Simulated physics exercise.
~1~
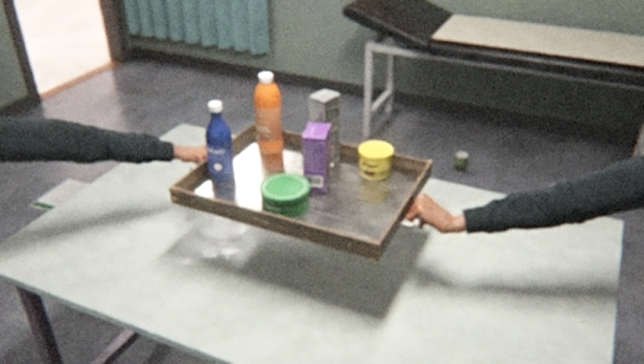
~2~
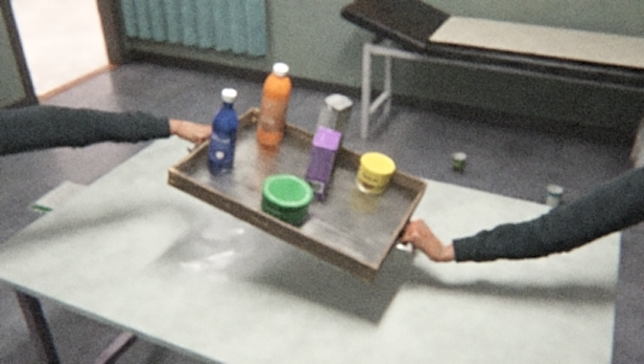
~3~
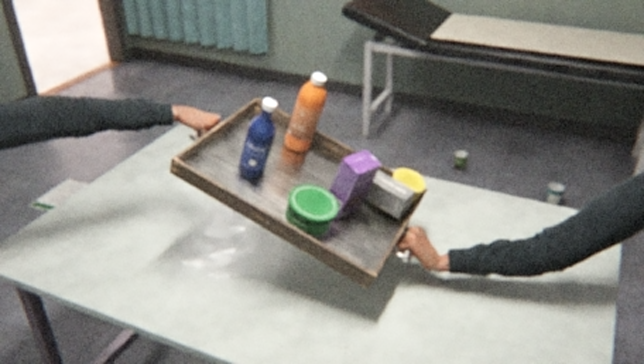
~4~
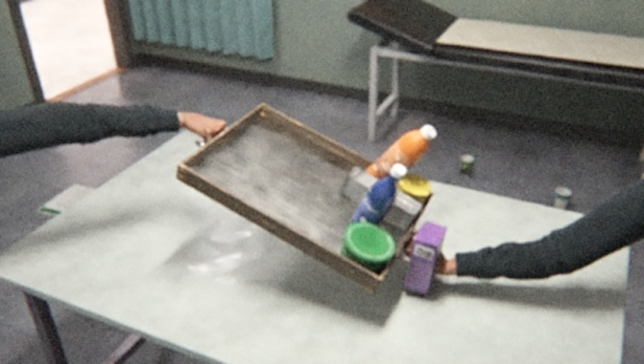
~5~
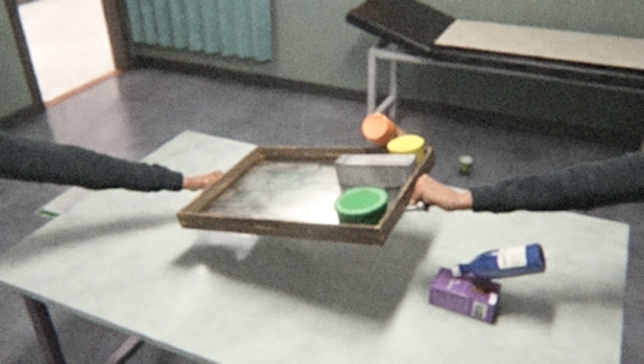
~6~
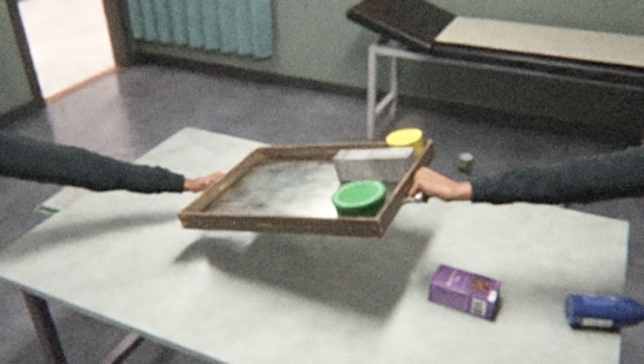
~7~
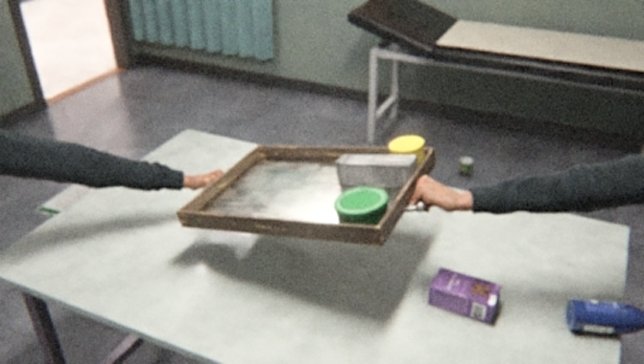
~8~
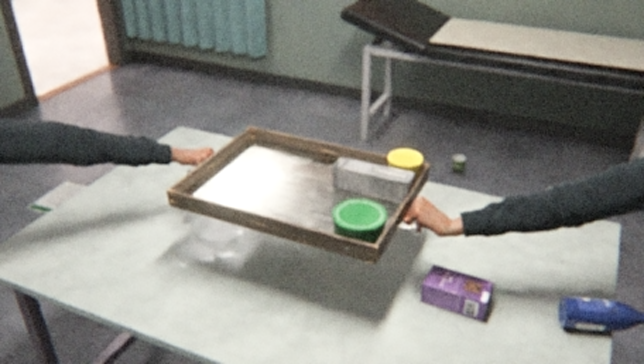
The footage shows two hands tilting a tray of bottles, cartons and tubs down to the right, so the items slide and topple, and the purple packet, blue bottle and orange bottle fall off before the tray levels, still holding the tipped grey carton and two tubs.
